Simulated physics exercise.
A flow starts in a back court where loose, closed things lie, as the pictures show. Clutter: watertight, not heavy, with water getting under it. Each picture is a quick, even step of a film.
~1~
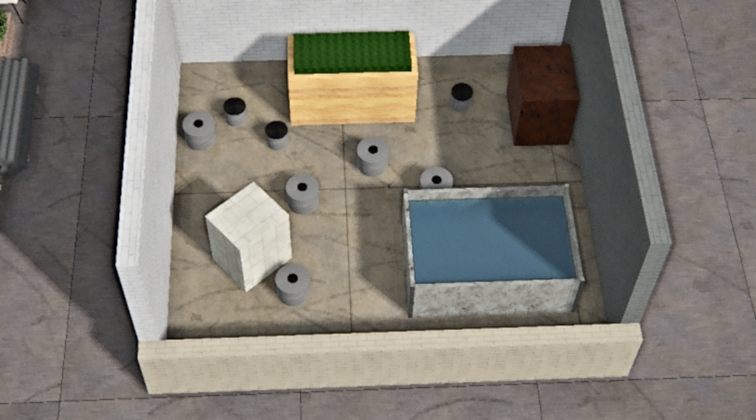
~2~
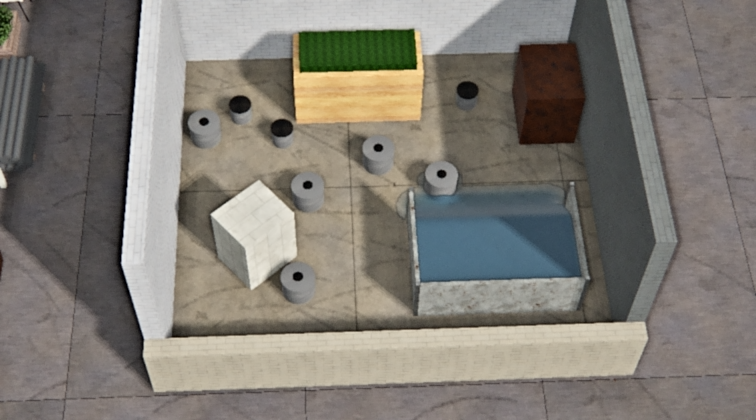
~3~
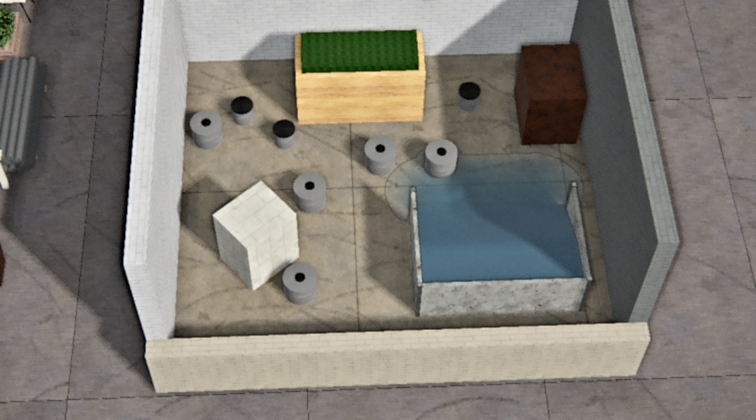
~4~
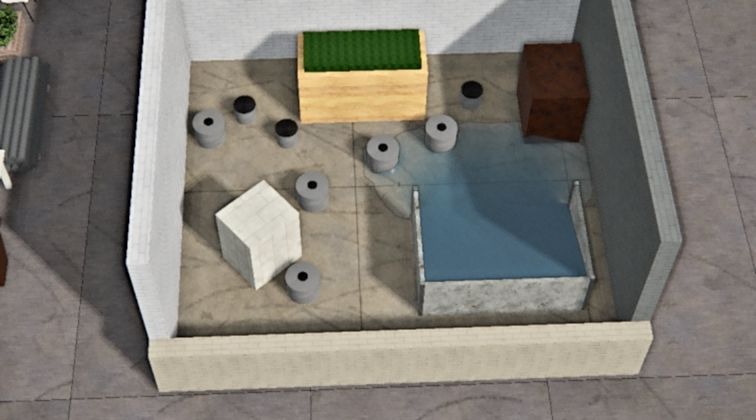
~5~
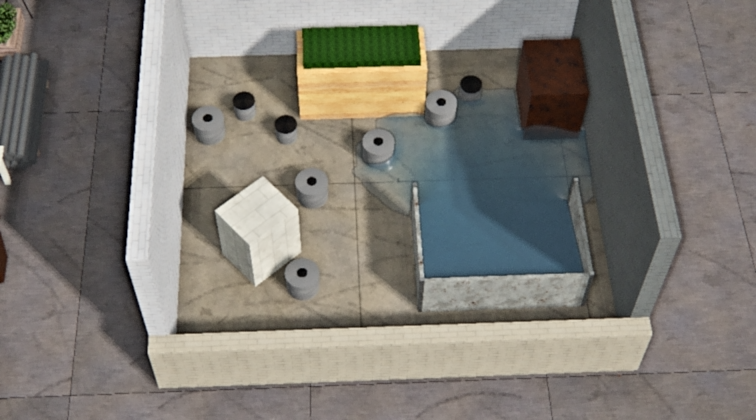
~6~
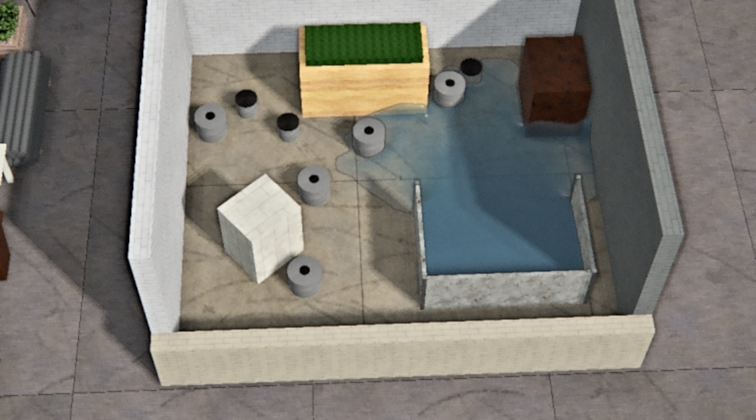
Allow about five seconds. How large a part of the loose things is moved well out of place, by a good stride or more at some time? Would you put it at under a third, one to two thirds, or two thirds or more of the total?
The part that gets shoved well aside reaches two thirds.
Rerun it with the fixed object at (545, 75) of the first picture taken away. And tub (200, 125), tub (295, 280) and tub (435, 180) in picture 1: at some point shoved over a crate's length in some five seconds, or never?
So: Did travel that far, then did not travel far, then did travel that far.
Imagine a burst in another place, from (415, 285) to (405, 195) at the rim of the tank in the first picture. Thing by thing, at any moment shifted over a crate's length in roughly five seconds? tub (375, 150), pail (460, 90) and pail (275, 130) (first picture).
Well, in order they come out as below the mark, below the mark and over the mark.
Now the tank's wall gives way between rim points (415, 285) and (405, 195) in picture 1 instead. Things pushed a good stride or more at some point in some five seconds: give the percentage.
Roughly 60 %.
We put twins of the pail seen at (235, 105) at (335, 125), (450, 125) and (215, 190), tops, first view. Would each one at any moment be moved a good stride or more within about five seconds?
Listed in sequence, the answers are displaced a stride, displaced a stride and displaced a stride.
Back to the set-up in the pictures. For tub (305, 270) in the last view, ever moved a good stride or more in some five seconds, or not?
Note - displacement: Not the full distance.
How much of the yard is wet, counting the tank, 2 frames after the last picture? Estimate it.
I'd put it at around 40 in a hundred.
A moment on, 3 of 8 are well off their spots; 2 afloat.
Next, 4 of 8 are well off their spots; 2 afloat.
Later, 4 of 8 are well off their spots; 4 afloat.
In the end, 6 of 8 are well off their spots, and 7 have been at some point; 6 afloat.
